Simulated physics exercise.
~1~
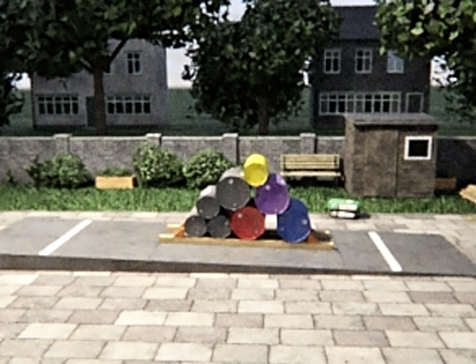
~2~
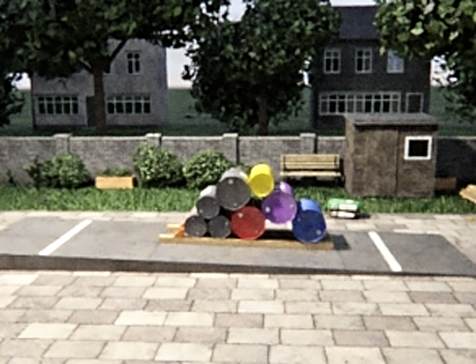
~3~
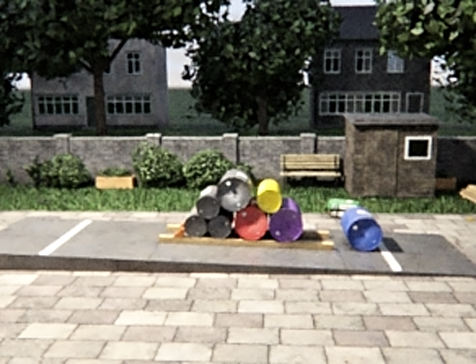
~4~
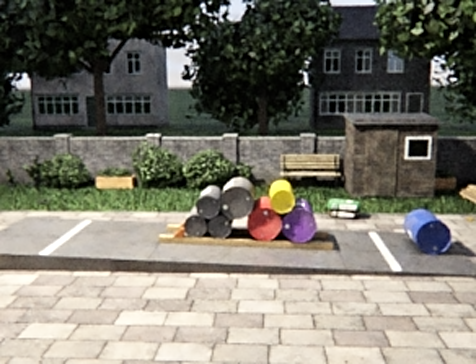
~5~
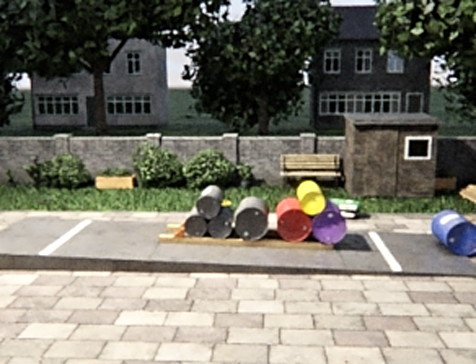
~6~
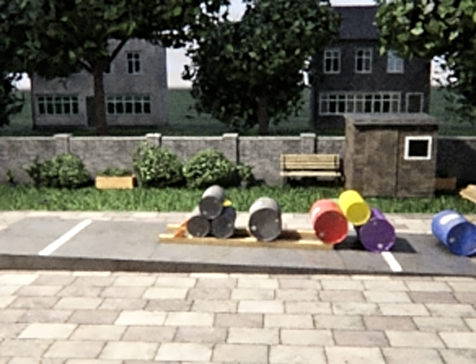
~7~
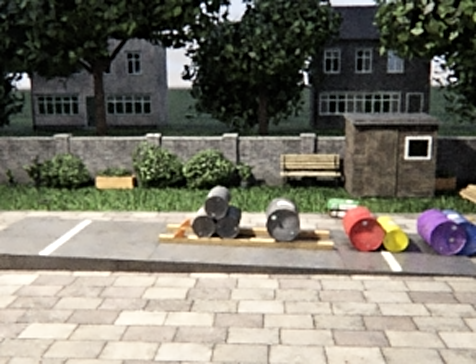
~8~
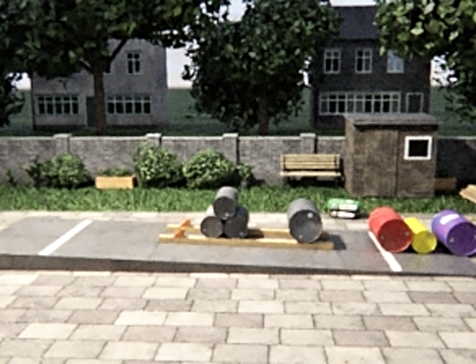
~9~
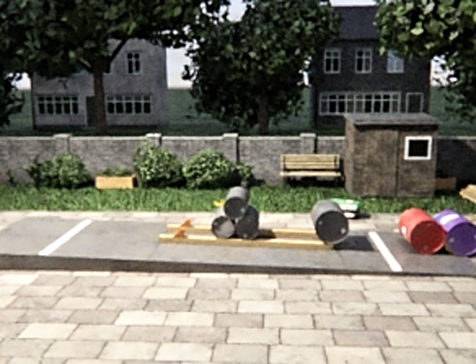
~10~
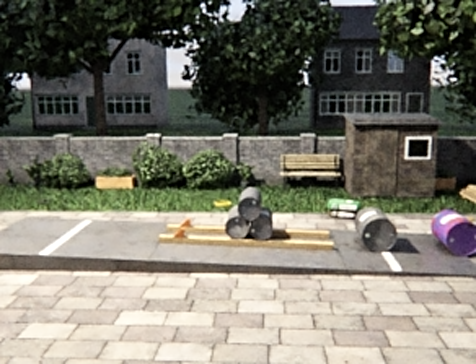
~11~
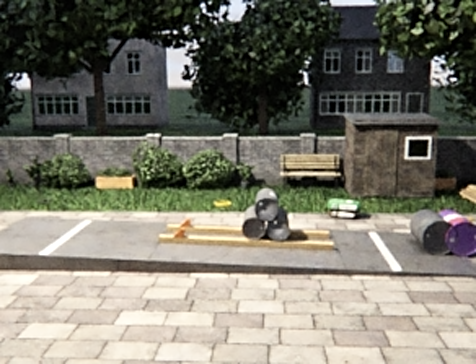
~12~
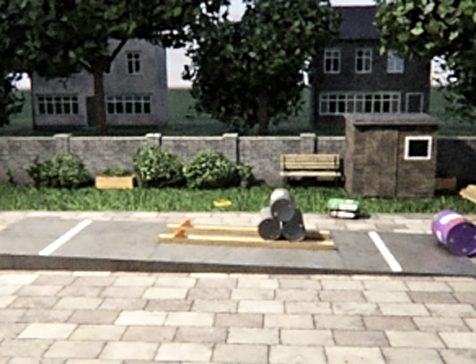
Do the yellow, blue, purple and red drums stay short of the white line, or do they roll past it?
All of them roll past the white line on the right. The blue drum crosses first, and the purple, yellow and red ones go over it later.
In a yard, stacked drums roll right past a white line, leaving three on the beams.
